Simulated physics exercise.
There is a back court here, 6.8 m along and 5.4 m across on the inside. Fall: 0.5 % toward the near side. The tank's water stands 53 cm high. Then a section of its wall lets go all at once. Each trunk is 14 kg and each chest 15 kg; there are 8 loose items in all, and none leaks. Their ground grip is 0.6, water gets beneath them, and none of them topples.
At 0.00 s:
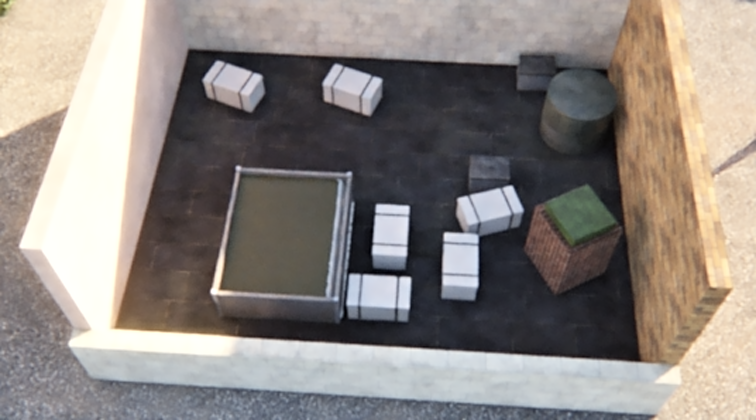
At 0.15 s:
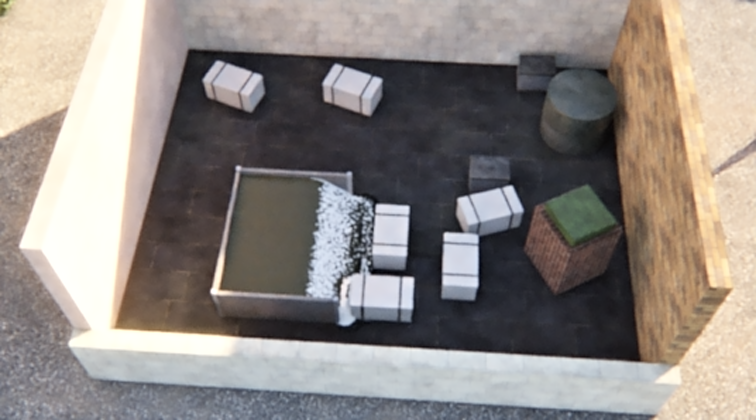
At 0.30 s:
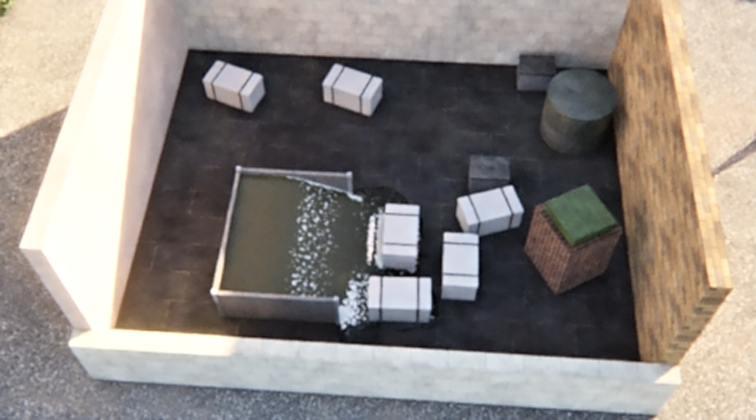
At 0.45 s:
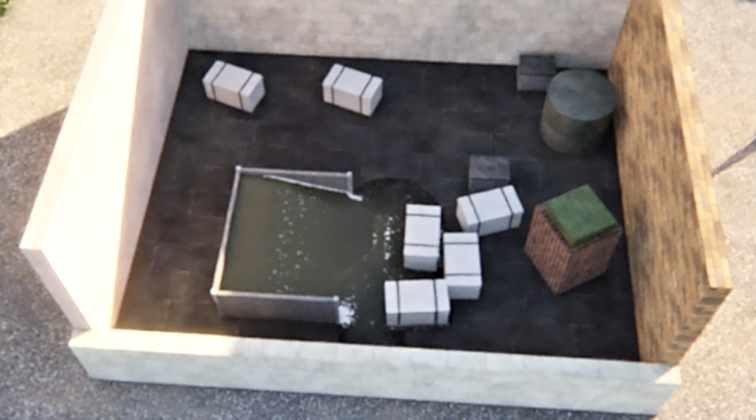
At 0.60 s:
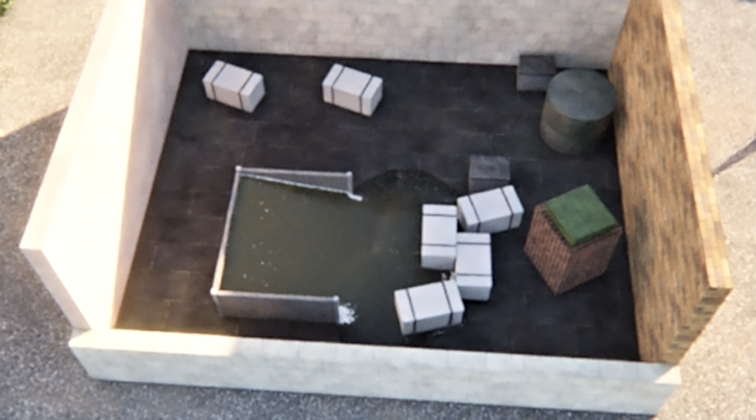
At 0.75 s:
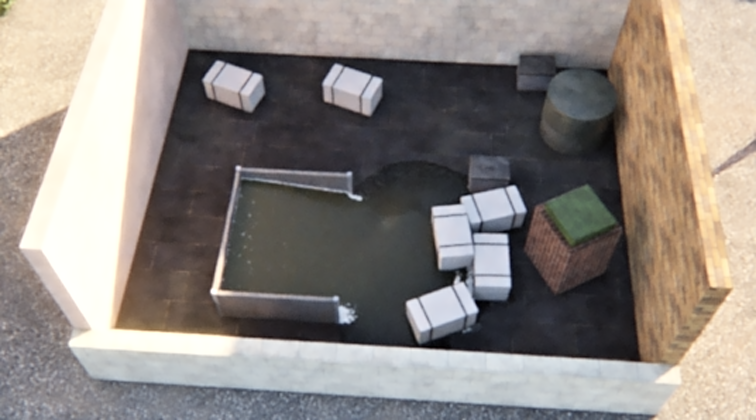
Murky water bursts through the opened right side of a rectangular tank in a walled yard, foaming around two white strapped boxes beside it. As it spreads across the dark floor, the pair slides right, and the upper one presses against other white boxes, nudging one toward the brick block.
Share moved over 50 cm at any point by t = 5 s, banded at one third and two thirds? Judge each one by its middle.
One to two thirds of the items.
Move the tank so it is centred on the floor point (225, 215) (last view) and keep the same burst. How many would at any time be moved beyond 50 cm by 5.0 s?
The count would be 5.
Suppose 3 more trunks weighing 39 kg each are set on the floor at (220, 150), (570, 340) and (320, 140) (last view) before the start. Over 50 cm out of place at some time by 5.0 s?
Each in turn ends up within the limit, beyond the limit, within the limit.
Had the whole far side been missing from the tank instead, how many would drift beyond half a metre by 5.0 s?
Then it comes to 3 of them.
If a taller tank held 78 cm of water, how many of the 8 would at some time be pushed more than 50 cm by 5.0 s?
You'd get 6 in that case.
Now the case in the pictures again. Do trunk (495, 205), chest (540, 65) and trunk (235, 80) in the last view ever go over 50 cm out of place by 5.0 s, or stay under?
Result, in order: Overshooting / undershooting / undershooting.
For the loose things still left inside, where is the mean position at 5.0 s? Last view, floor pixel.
Near (464, 176).
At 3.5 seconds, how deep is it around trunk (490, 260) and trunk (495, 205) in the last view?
Depth approx. 21 cm / 17 cm.
After 1.1 s 3 of 8 are over 50 cm from their spots; 2 afloat.
After 2.2 s 5 of 8 are over 50 cm from their spots; 3 afloat.
After 3.5 s 5 of 8 are over 50 cm from their spots; 4 afloat.
After 5.0 s 5 of 8 are over 50 cm from their spots, and 5 have been at some point; 6 afloat.
